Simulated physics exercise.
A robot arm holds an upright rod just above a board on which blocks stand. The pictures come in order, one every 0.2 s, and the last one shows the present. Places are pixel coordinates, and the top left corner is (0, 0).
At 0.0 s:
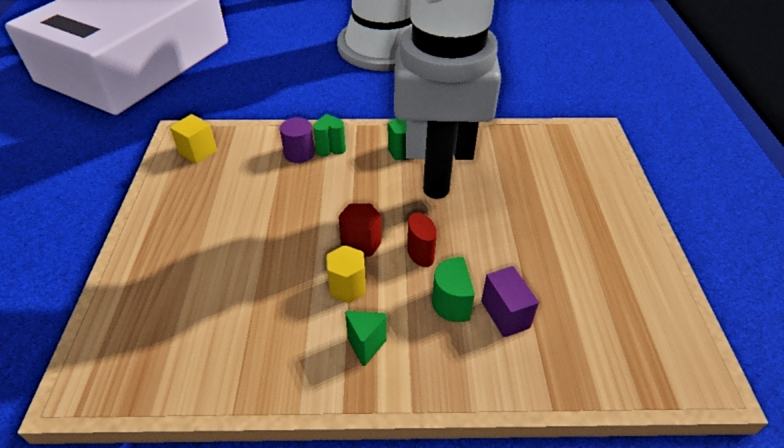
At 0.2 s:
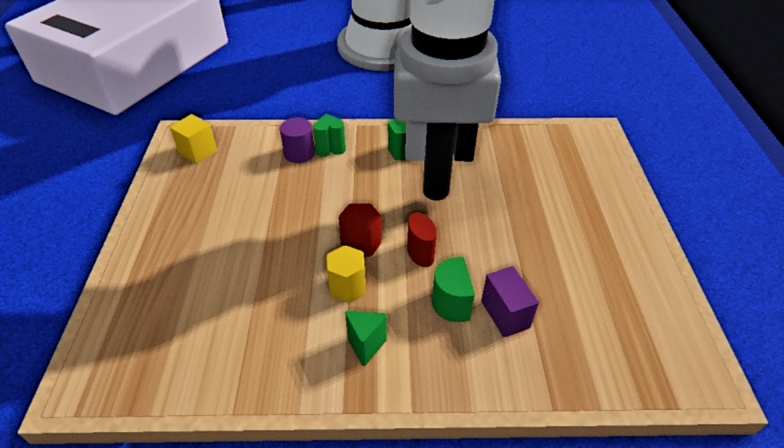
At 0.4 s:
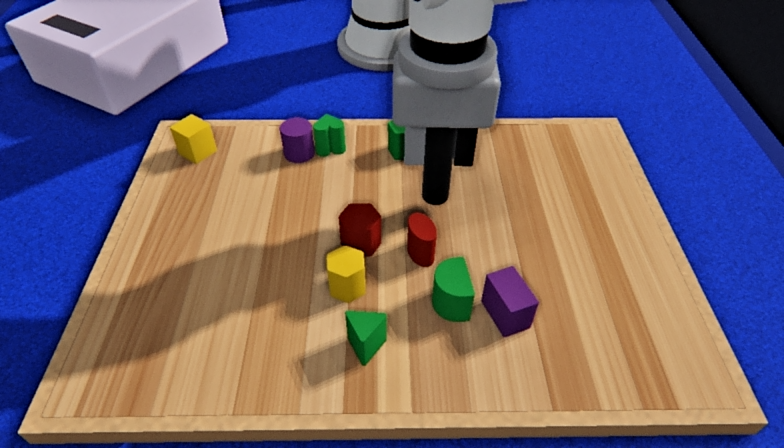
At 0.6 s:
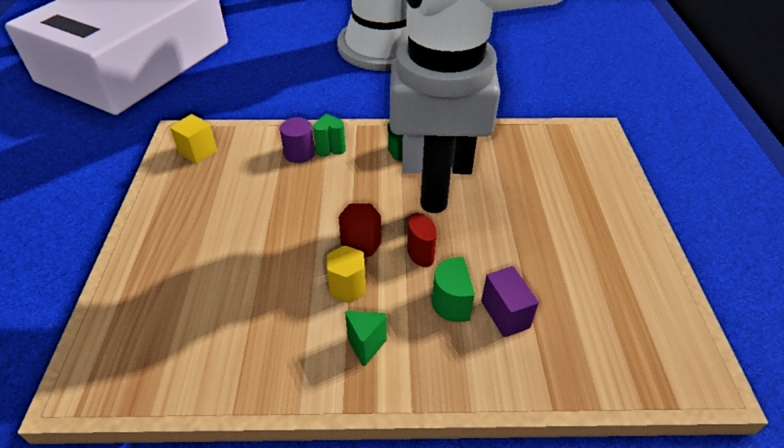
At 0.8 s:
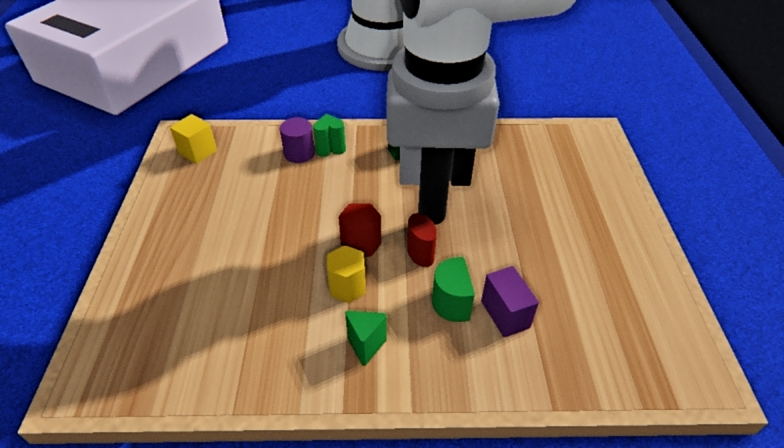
A grey robot arm holding an upright black rod reaches over a wooden board on a blue surface, seen from above and in front by a still camera. Red, yellow, green and purple blocks stand near the middle and along the back edge, with a pale box at upper left. The rod barely moves at first, then shifts slightly nearer, toward the small red block, while the blocks stay still.
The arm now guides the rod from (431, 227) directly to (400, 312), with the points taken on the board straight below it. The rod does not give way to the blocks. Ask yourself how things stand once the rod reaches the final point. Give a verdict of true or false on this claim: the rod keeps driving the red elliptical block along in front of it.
That claim is true.
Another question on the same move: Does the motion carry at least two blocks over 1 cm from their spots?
Answer: No.
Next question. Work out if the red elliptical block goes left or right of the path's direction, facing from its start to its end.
The answer is left: Facing from the path's start to its end, that's where the red elliptical block shifts.
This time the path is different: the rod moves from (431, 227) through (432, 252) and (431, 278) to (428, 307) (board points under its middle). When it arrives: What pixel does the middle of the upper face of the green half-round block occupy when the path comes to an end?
I'd guess (466, 300).
On the path given first. One third of the way, rod at (423, 244); red elliptical block at (417, 250), turned 15° anticlockwise.
Two thirds of the way, rod at (412, 272); red elliptical block at (413, 280), turned 45° anticlockwise.
At the end, rod at (400, 301); red elliptical block at (412, 310), turned 90° anticlockwise; green half-round block in place.
